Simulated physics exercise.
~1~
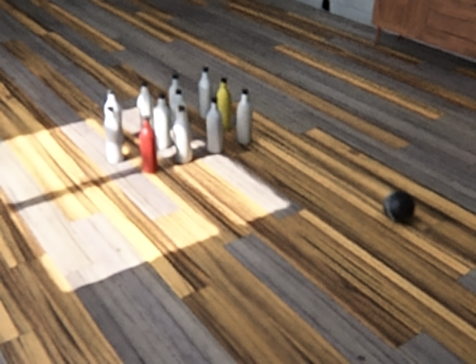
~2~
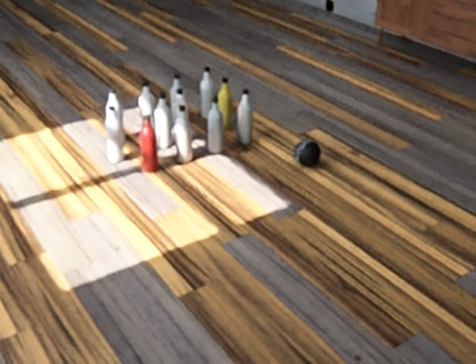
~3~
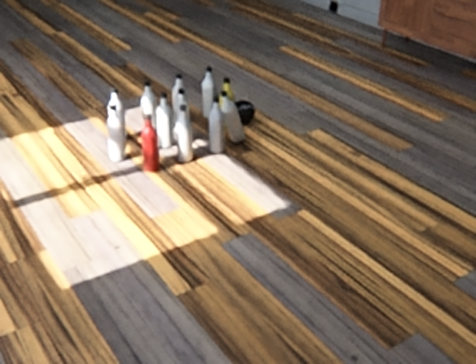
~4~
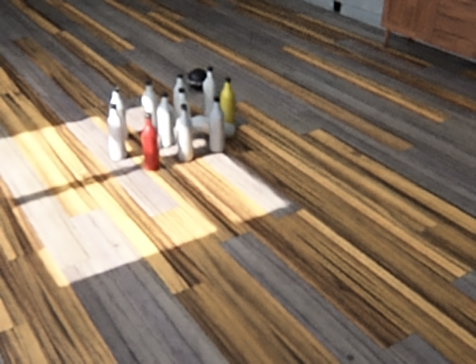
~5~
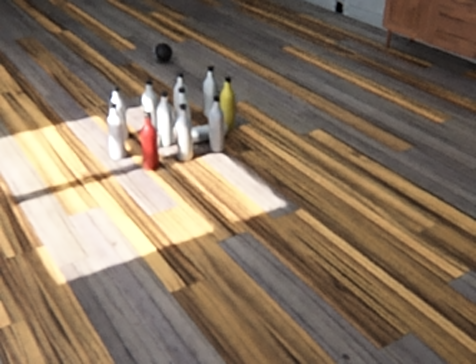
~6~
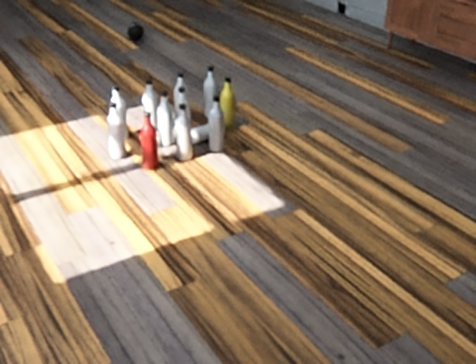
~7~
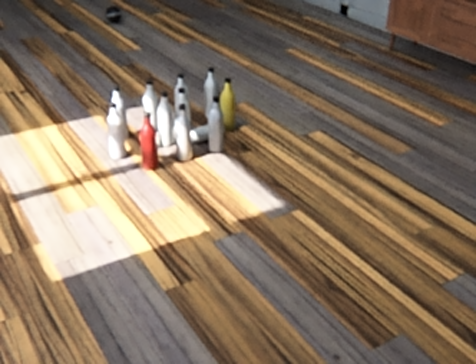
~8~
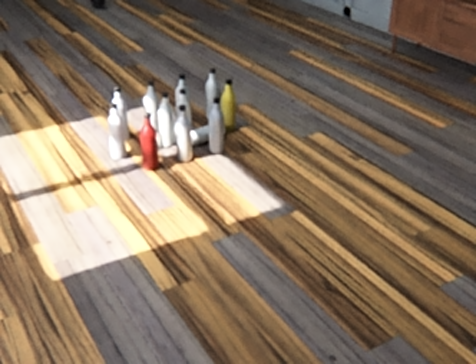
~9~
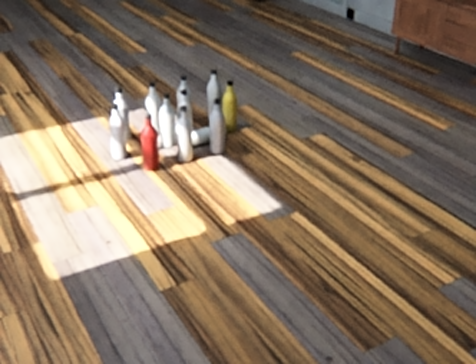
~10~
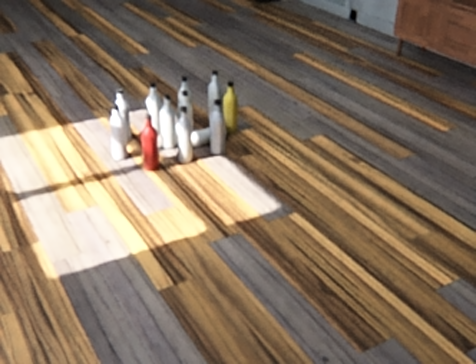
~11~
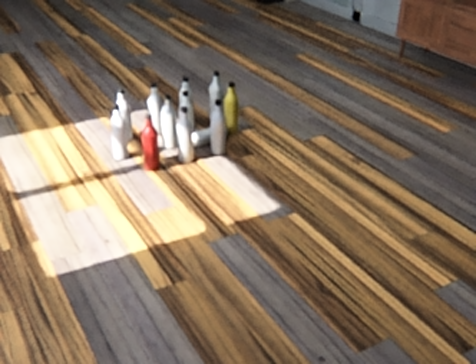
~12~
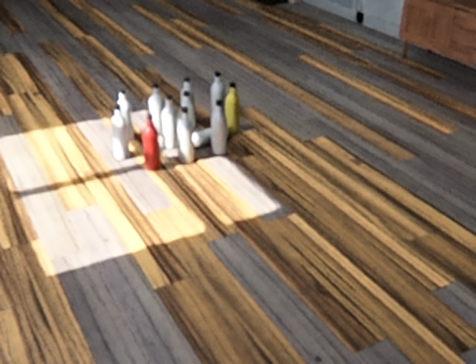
The clip opens on a cluster of capped bottles standing close together on a striped wooden floor, mostly white with one red and one yellow, beside a bright patch of sunlight. A dark ball rolls in from the right, heading left and away toward the back of the group. It reaches the white bottle at the right edge, which tips over to the left and comes to lie among the others. The ball passes behind the cluster and keeps rolling toward the upper left until it leaves view. The remaining bottles, including the red and yellow ones, stay upright as the view drifts slightly.
